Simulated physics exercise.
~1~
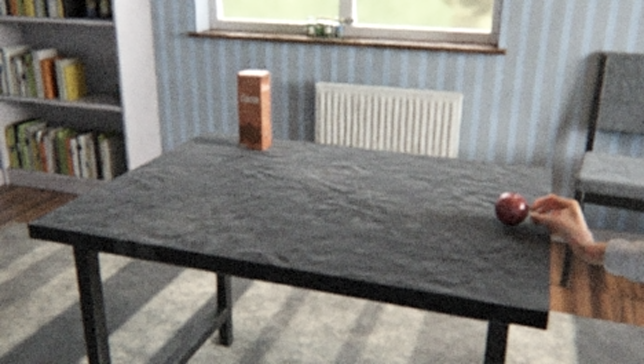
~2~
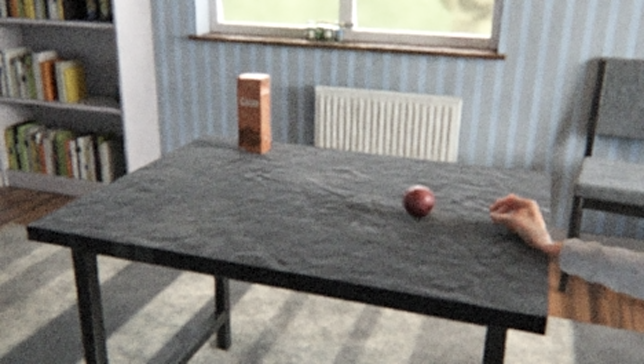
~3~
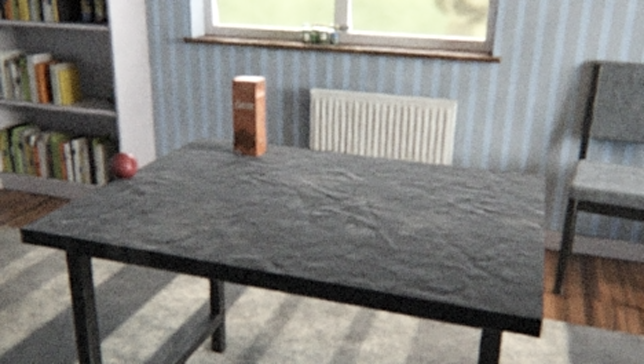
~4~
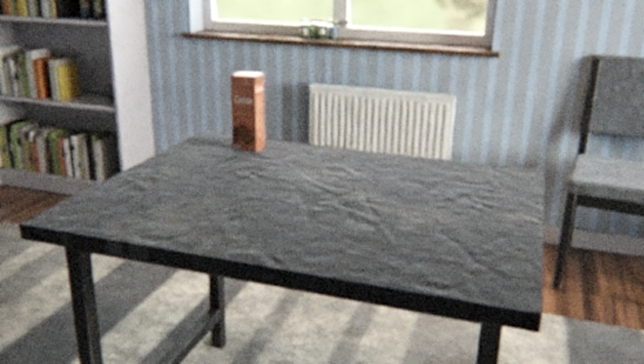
Red apple released by a hand moving left across a dark table past an orange carton and going off the edge.
